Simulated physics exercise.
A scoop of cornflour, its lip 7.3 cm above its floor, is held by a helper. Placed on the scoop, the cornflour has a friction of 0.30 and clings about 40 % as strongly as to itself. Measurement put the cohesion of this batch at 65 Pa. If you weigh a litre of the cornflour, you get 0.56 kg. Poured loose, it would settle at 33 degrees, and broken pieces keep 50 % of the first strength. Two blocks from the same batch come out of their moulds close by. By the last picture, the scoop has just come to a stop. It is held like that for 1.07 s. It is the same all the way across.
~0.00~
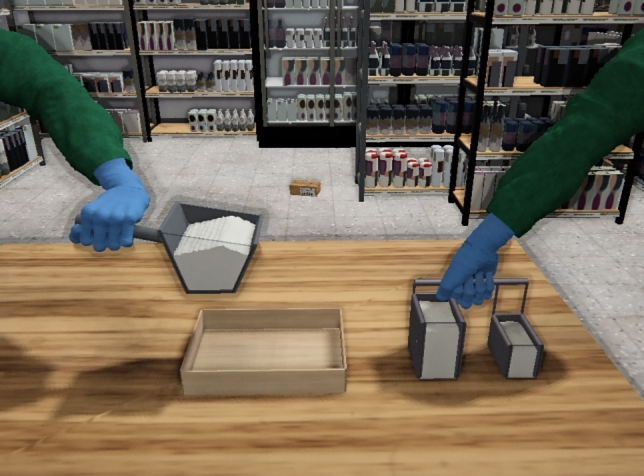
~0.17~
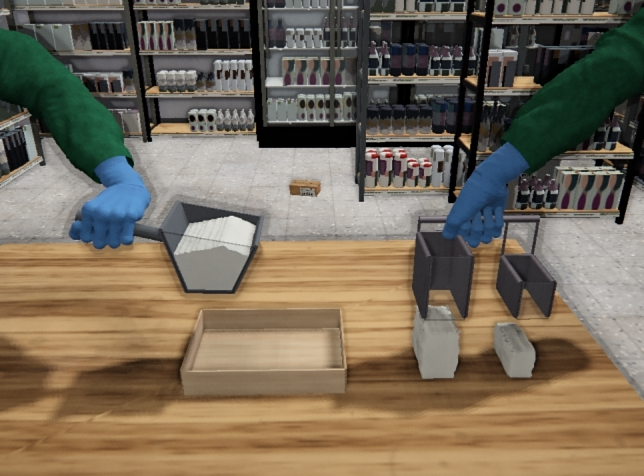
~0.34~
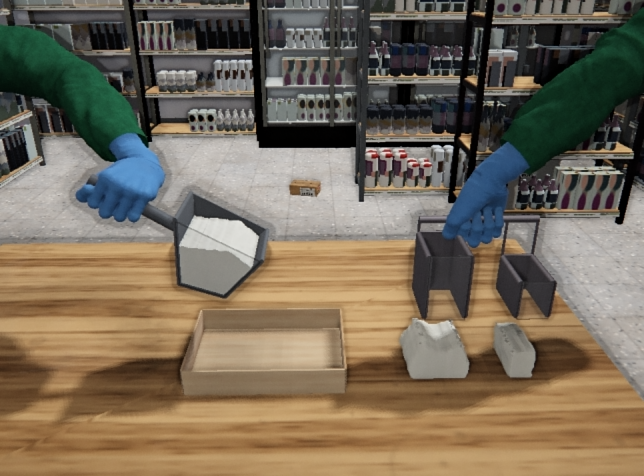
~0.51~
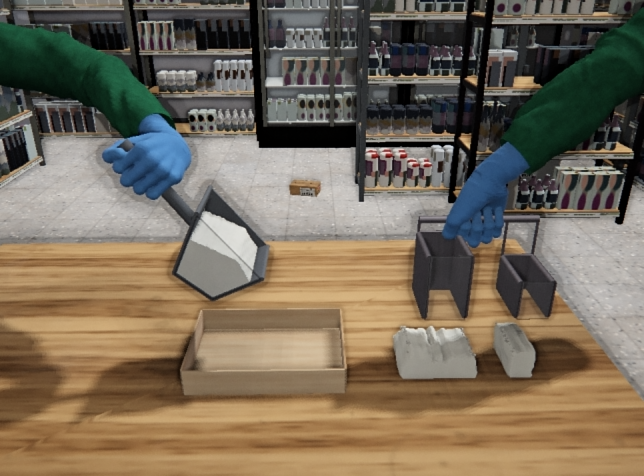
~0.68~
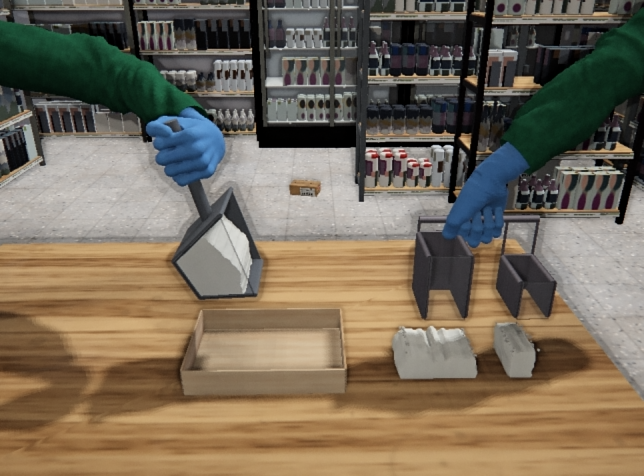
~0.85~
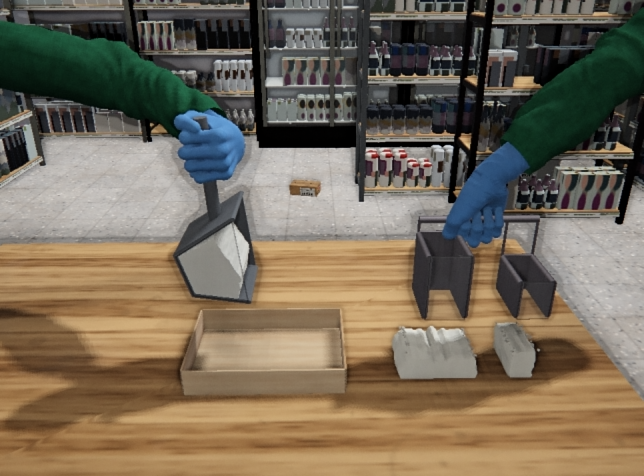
A blue-gloved hand steadily tilted a scoop of white powder steeply downward above a wooden tray, after another hand raised two moulds off white blocks and the taller block slumped into a low, jagged heap.
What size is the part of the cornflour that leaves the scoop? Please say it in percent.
33 %.
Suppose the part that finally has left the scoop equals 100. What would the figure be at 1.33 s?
Roughly 90 per cent.
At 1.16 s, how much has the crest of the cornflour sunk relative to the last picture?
Around 2.0 centimetres, give or take.
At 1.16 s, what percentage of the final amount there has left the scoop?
That figure sits at some 20 percent.
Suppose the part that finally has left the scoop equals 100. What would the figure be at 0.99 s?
The value is close to 0 %.
After 0.99 s, the scoop is at 74 degrees and 0 % has left it.
After 1.16 s, the scoop is at 74 degrees and 6 % has left it.
After 1.33 s, the scoop is at 74 degrees and 31 % has left it.
After 1.49 s, the scoop is at 74 degrees and 33 % has left it.
After 1.81 s, at the end, the scoop is at 74 degrees and 33 % has left it.
